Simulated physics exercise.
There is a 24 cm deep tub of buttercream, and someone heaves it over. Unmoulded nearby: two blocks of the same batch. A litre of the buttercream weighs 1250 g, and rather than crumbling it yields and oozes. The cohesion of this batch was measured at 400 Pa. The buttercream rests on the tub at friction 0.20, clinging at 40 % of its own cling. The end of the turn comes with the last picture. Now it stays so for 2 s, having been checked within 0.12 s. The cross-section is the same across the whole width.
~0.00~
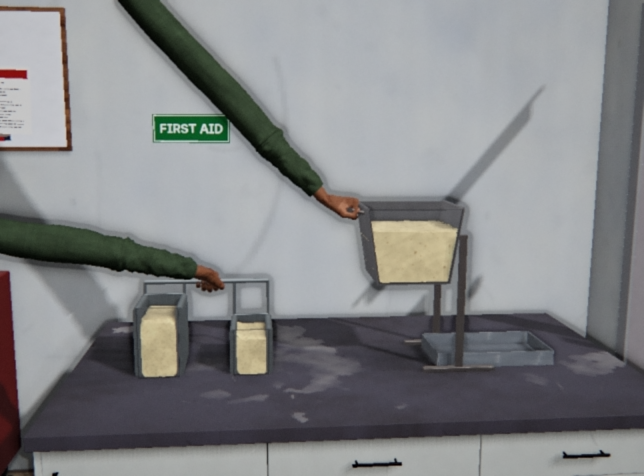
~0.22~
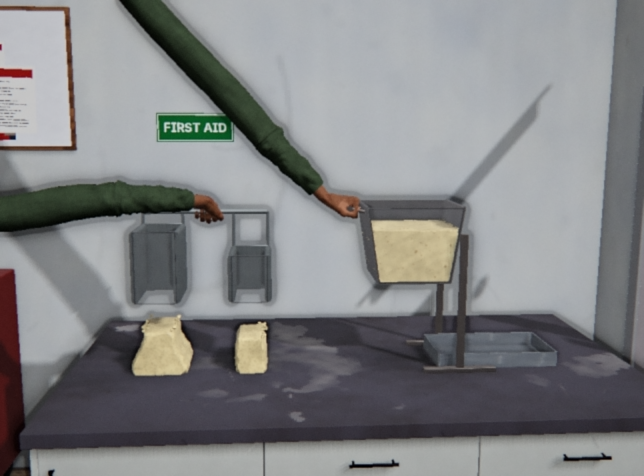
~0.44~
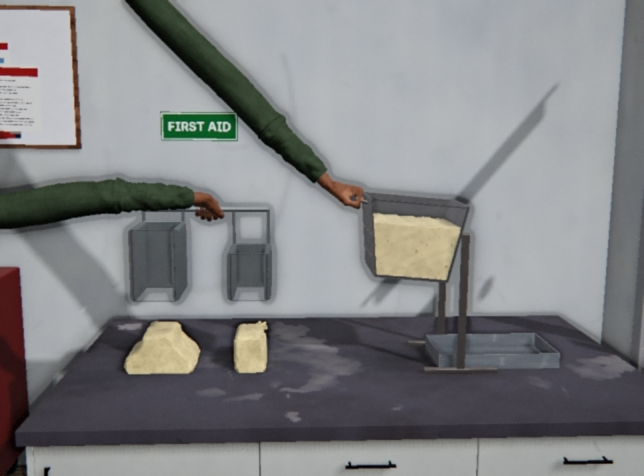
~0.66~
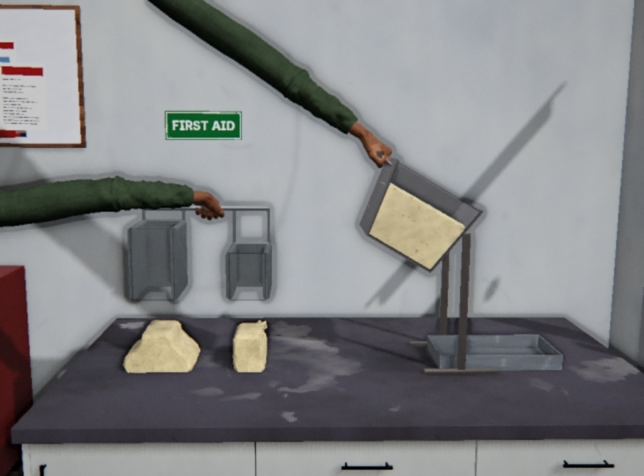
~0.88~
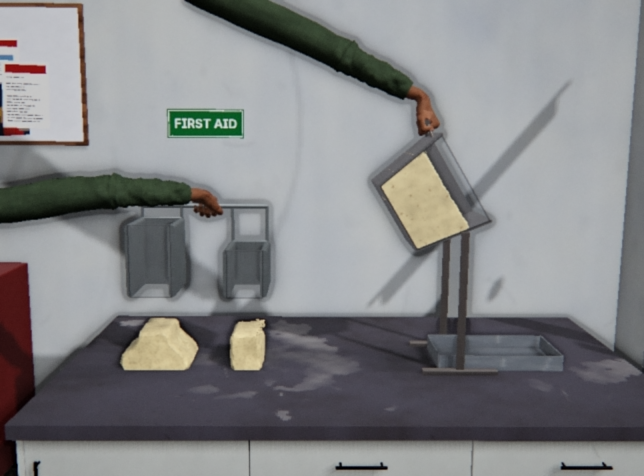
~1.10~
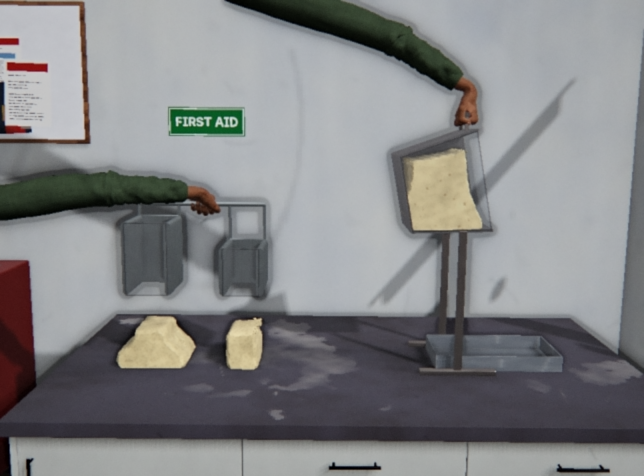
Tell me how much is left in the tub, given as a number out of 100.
It should be close to 55 out of 100.
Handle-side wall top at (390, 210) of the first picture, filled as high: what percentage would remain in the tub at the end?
That would leave about 90 % in the tub.
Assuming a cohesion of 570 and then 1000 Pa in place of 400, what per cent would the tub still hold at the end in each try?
In order: Around 70 % and around 100 %.
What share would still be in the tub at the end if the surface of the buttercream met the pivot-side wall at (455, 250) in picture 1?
About 95 per cent.
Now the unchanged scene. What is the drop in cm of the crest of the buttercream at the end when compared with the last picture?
The top ends up some 13 cm below its level in the last picture.
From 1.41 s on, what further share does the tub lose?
10 per cent.
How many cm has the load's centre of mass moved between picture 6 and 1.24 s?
5 cm.
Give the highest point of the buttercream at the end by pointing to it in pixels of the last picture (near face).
Around (429, 195).
After 1.24 s, the tub is at 79 degrees and holds 92 %.
After 1.41 s, the tub is at 79 degrees and holds 65 %.
After 1.58 s, the tub is at 79 degrees and holds 55 %.
After 1.75 s, the tub is at 79 degrees and holds 55 %.
After 3.10 s, the tub is at 79 degrees and holds 55 %.
